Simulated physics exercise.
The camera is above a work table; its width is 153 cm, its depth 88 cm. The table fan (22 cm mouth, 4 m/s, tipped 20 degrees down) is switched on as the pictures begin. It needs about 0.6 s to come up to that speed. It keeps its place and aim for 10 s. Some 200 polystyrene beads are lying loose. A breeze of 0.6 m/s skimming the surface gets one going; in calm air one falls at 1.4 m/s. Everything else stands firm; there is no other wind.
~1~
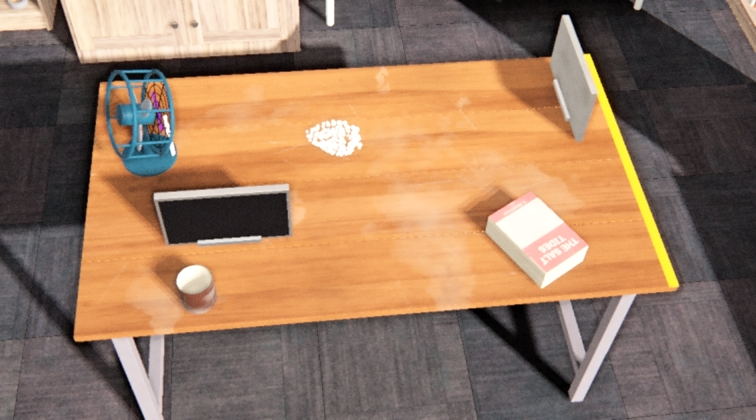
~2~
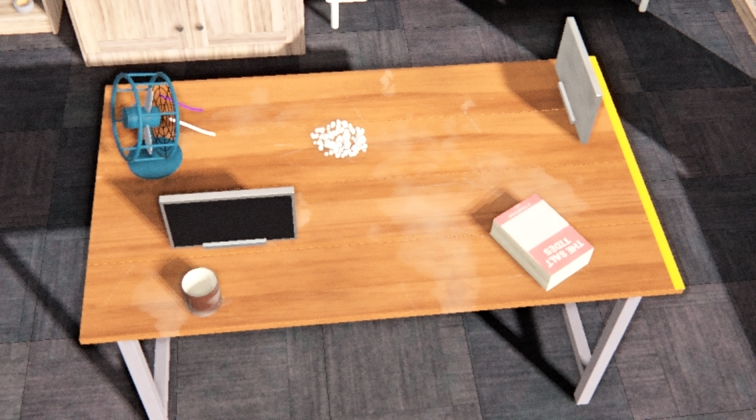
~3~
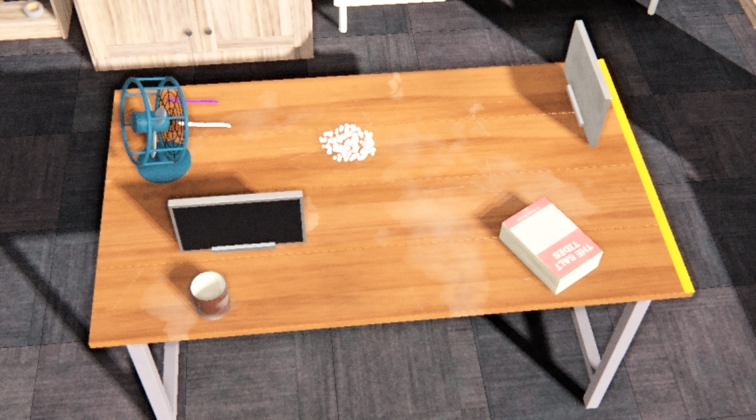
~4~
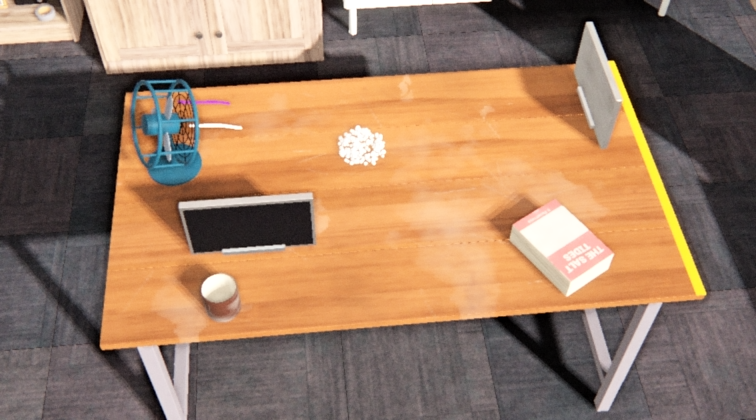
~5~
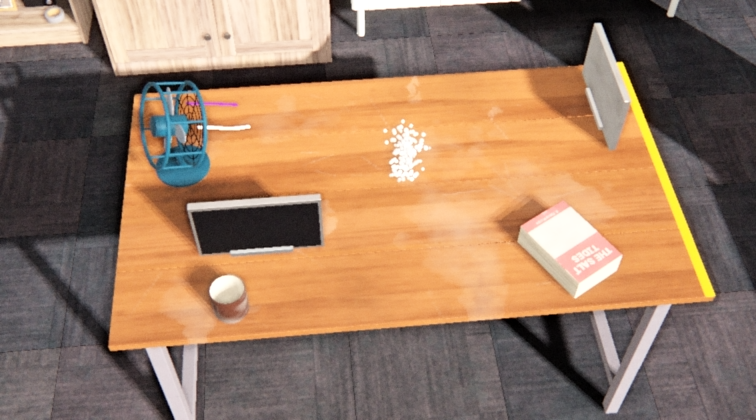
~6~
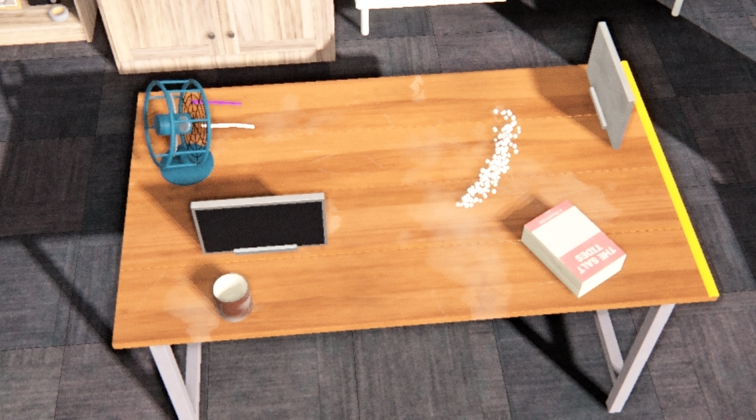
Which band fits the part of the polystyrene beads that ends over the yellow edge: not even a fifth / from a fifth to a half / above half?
Of the polystyrene beads, over half end over the yellow edge.
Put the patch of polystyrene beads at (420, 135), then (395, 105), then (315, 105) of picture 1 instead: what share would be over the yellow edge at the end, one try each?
In that order: 100 %, 50 %, 10 %.
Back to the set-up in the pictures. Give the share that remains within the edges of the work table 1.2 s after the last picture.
Some 20 per cent.
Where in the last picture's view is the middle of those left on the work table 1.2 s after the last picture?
Around (554, 220).
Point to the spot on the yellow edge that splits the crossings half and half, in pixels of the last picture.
Near (687, 214).
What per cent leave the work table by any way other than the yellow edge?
Some 0 per cent.
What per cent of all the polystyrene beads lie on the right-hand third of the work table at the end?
Some 4 per cent.
Then, 1.2 s after the last picture the count stands so, 78 % are over the yellow edge; the middle of those still in play is near (555, 218).
Then, 2.4 s after the last picture the count stands so, 85 % are over the yellow edge; the middle of those still in play is near (555, 218).
Then, 4.7 s after the last picture the count stands so, 91 % are over the yellow edge.
Then, 9.2 s after the last picture, at the end, 95 % are over the yellow edge.
